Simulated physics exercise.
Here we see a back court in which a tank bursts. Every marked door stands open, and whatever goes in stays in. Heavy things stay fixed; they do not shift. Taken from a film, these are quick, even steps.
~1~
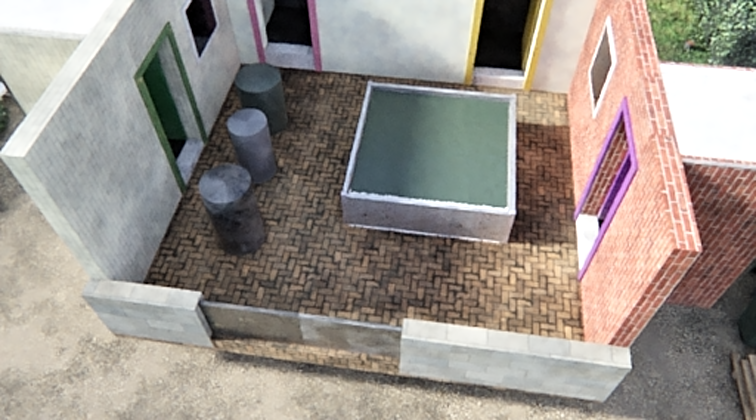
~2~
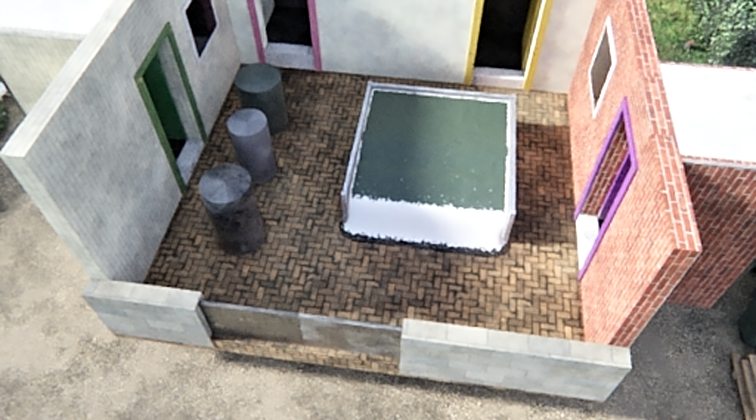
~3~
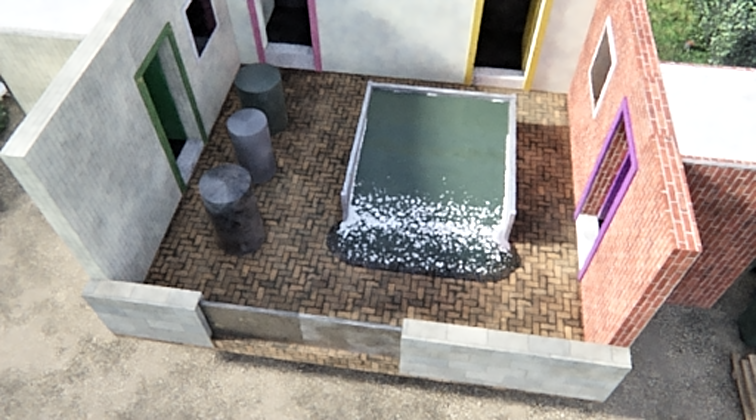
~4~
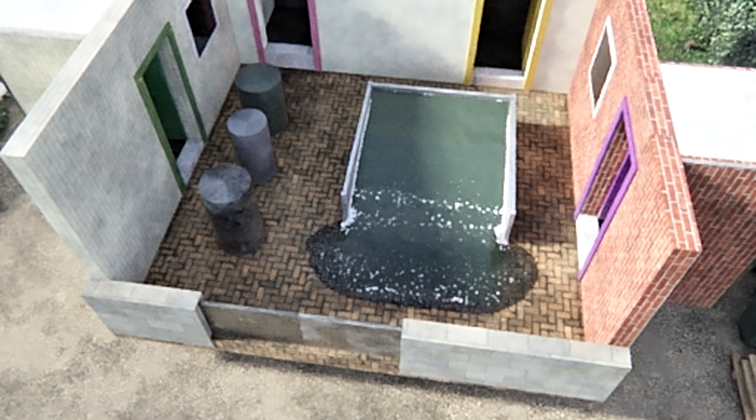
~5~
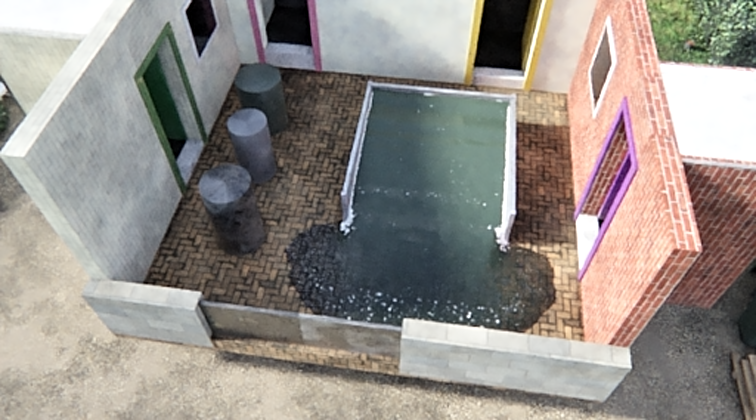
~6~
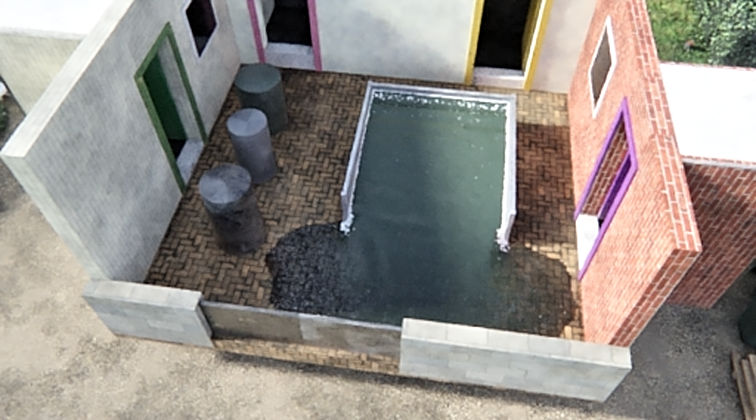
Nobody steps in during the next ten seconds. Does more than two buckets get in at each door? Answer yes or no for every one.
Pink door: No, yellow door: No, green door: No, purple door: No.
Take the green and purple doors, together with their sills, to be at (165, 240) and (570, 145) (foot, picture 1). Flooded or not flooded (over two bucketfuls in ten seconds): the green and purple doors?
Green: Exceeds the limit. Purple: Falls short.
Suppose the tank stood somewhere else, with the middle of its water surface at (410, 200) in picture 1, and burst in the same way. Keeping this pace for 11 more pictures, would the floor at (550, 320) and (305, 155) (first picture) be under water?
Point 1: Soaked through; point 2: Not wet.
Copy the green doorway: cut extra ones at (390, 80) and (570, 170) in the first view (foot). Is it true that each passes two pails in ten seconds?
Result: First undershoots, second undershoots.
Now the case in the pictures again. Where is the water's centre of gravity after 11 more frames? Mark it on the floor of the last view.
About (418, 254).
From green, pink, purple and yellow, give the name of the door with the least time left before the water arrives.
Answer: The purple one.
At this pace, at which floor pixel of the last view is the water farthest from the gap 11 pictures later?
Farthest reach: About (132, 310).
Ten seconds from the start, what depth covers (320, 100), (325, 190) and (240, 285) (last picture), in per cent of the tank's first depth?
16, 14, 20 %.
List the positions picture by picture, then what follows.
The water tank at (434, 146) is whole and still, in the first picture.
Water pours out at (425, 223) and has run to (346, 228), in the second picture.
The front is at (334, 245), out from the gap at (425, 224), in the third picture.
The front is at (317, 261), out from the gap at (425, 224), in the fourth picture.
Water pours out at (425, 224) and has run to (515, 331), in the fifth picture.
Water pours out at (425, 224) and has run to a hidden place, in the sixth picture.
A moment on, water covers 30 % of the floor; the pink door not reached, the yellow door not reached, the green door not reached, the purple door not reached.
Next, water covers 40 % of the floor; the pink door not reached, the yellow door not reached, the green door not reached, the purple door wet at the sill, nothing in.
Then, water covers 70 % of the floor; the pink door not reached, the yellow door not reached, the green door wet at the sill, nothing in, the purple door wet at the sill, nothing in.
Later, water covers 95 % of the floor; the pink door wet at the sill, nothing in, the yellow door under two buckets in, the green door wet at the sill, nothing in, the purple door wet at the sill, nothing in.
In the end, water covers 95 % of the floor; the pink door wet at the sill, nothing in, the yellow door under two buckets in, the green door wet at the sill, nothing in, the purple door wet at the sill, nothing in.
